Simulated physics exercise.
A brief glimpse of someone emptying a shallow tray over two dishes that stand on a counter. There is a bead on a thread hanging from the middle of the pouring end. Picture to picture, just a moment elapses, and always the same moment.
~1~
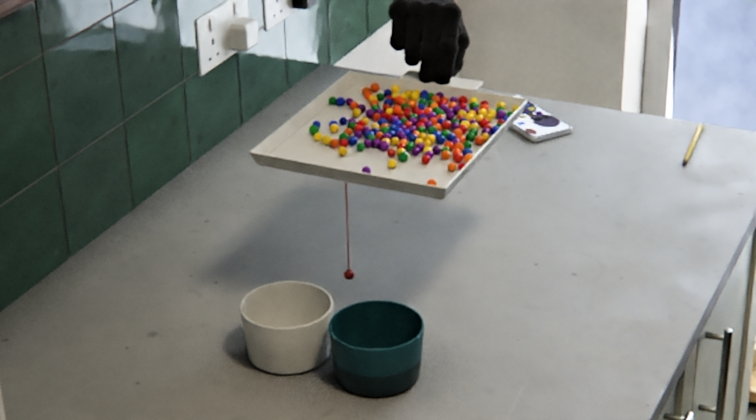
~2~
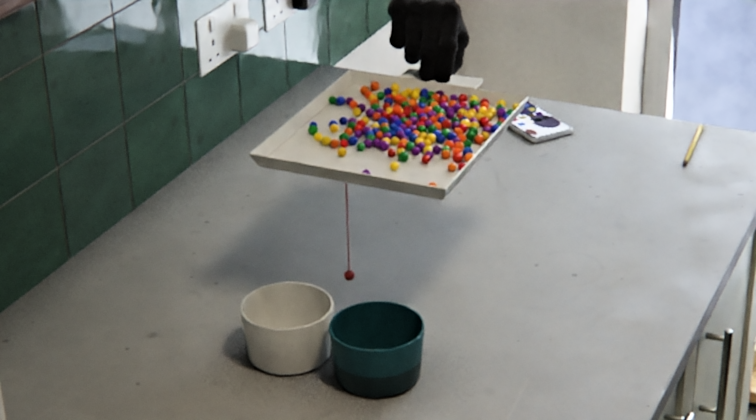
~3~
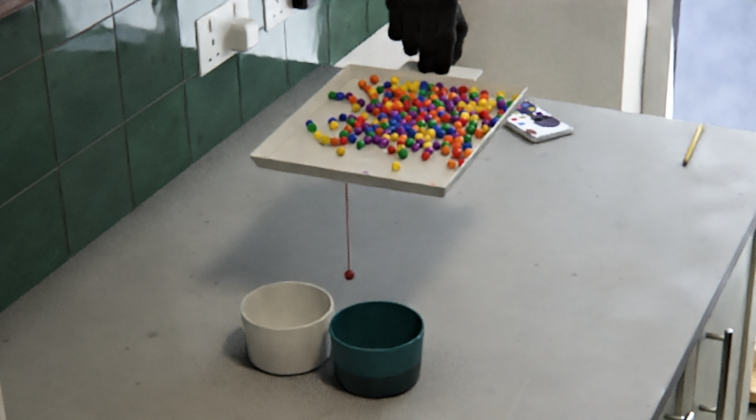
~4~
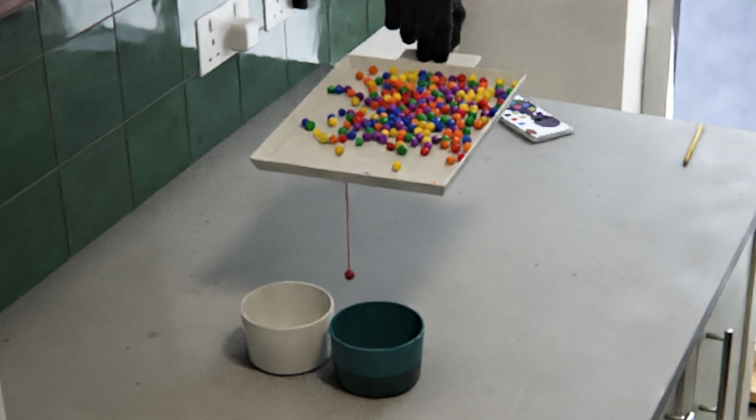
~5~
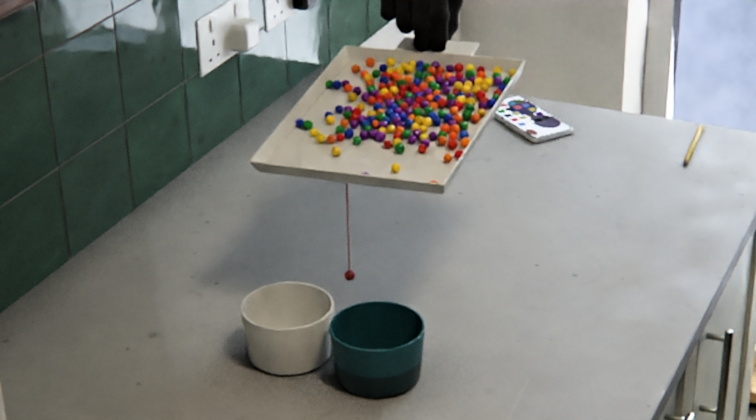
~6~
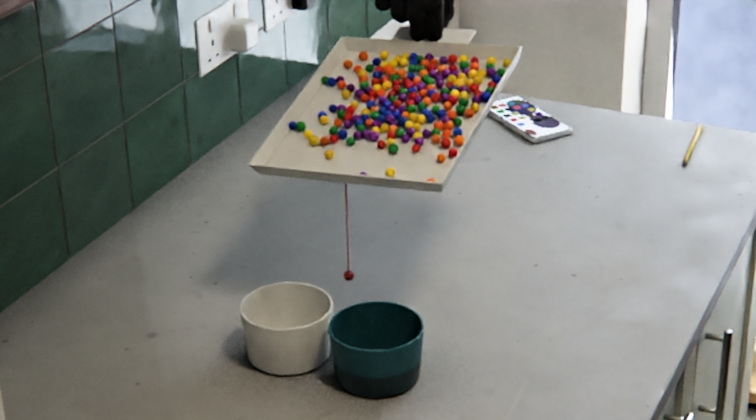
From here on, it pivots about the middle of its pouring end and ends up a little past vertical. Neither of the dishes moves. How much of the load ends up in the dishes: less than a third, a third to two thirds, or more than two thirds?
A third to two thirds.
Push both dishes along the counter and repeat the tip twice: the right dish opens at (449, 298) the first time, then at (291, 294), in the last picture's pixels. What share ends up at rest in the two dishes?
It would be near 0 per cent first and near 80 per cent second.
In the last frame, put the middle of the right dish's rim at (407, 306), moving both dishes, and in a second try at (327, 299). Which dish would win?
First place: The left-hand one. Second place: The left-hand one.
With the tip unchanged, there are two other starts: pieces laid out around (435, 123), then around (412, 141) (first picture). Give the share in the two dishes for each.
Estimate: 40 % first, 40 % second.
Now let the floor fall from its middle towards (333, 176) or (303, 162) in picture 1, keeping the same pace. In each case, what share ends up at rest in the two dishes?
For the first aim it is 70 in a hundred, for the second 20 in a hundred.
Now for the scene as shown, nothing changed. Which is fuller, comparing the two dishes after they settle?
Fuller at the end: The leftward dish.
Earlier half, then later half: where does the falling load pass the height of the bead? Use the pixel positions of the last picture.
Around (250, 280) and then (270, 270).
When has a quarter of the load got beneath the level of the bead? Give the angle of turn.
Somewhere near 55 degrees, I'd say.
Soon after the last picture, tray tipped steeply; about half on the tray; a stray few in the right dish; about a quarter in the left dish; about a quarter outside both; a small part in the air.
A little later, tray tipped right over; a stray few in the right dish; about half in the left dish; about half outside both; a small part in the air.
Later still, tray tipped past a quarter turn; a stray few in the right dish; about half in the left dish; about half outside both.
By the end, tray tipped past a quarter turn; a stray few in the right dish; about half in the left dish; about half outside both.
